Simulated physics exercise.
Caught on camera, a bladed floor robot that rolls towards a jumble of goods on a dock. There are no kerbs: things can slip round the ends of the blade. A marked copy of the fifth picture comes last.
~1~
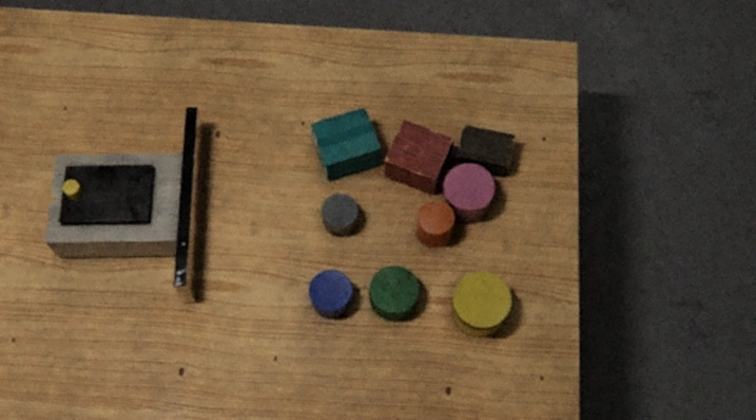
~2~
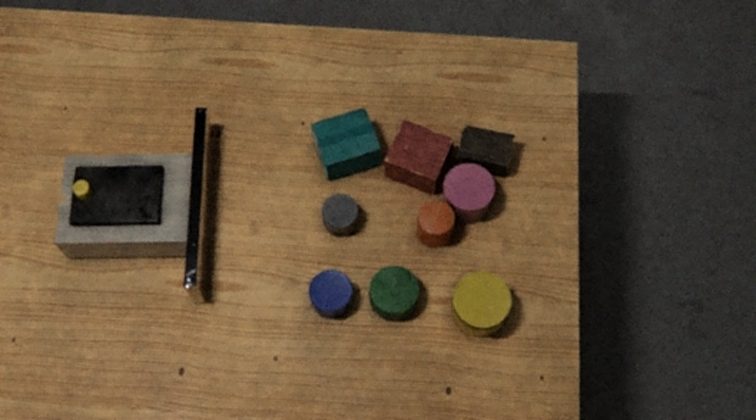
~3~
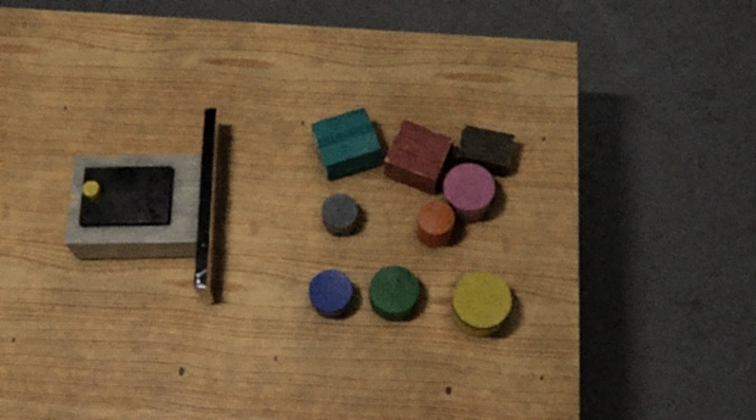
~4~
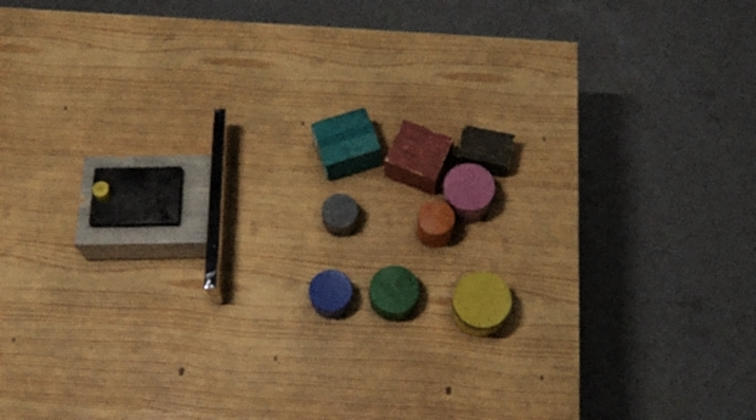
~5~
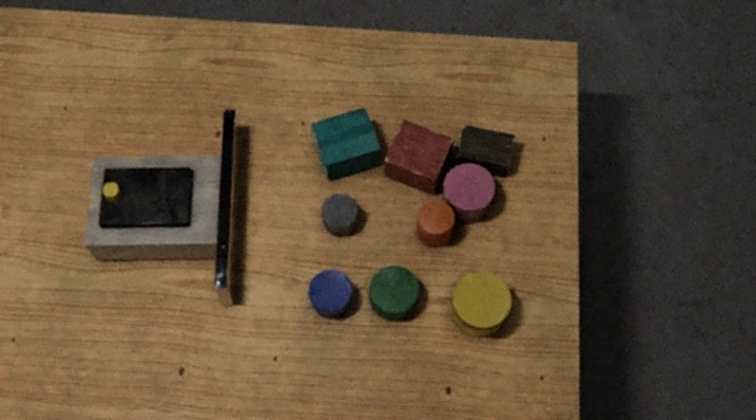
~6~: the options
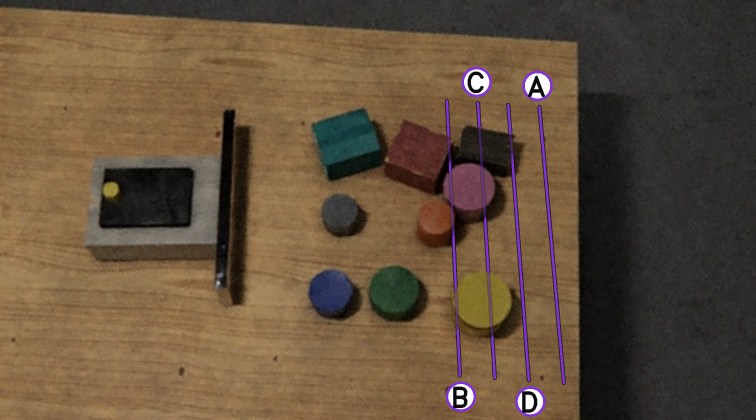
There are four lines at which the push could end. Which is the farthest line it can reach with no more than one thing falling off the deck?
Line C.
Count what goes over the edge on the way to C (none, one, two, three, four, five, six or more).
In all, one.
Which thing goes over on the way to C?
It is the black crate.
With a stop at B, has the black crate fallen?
By then, yes.
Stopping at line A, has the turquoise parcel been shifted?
Yes.
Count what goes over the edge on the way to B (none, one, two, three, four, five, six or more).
By then, one.
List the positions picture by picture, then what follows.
Robot (114, 194); grey pail (340, 216); pink pail (468, 194), in the first frame.
Robot (124, 195); green canister (395, 293), in the second frame.
Robot (134, 195); yellow pail (481, 305), in the third frame.
Robot (143, 196); blue pail (331, 295), in the fourth frame.
Robot (153, 196); turquoise parcel (347, 145); grey pail (340, 216); pink pail (468, 194), in the fifth frame.
On the marked copy, A at (551, 237); B at (453, 230); C at (486, 232); D at (518, 234).
Taking C. A third of the way, robot (247, 203); blue pail (348, 295); turquoise parcel (360, 149).
Two thirds of the way, robot (341, 209); black crate (552, 150); pink pail (507, 205).
When it is over, robot (412, 214); black crate over the edge; red crate (568, 162); one fallen.
As for the rest, A drops five; B is within the limit but short; D drops four.
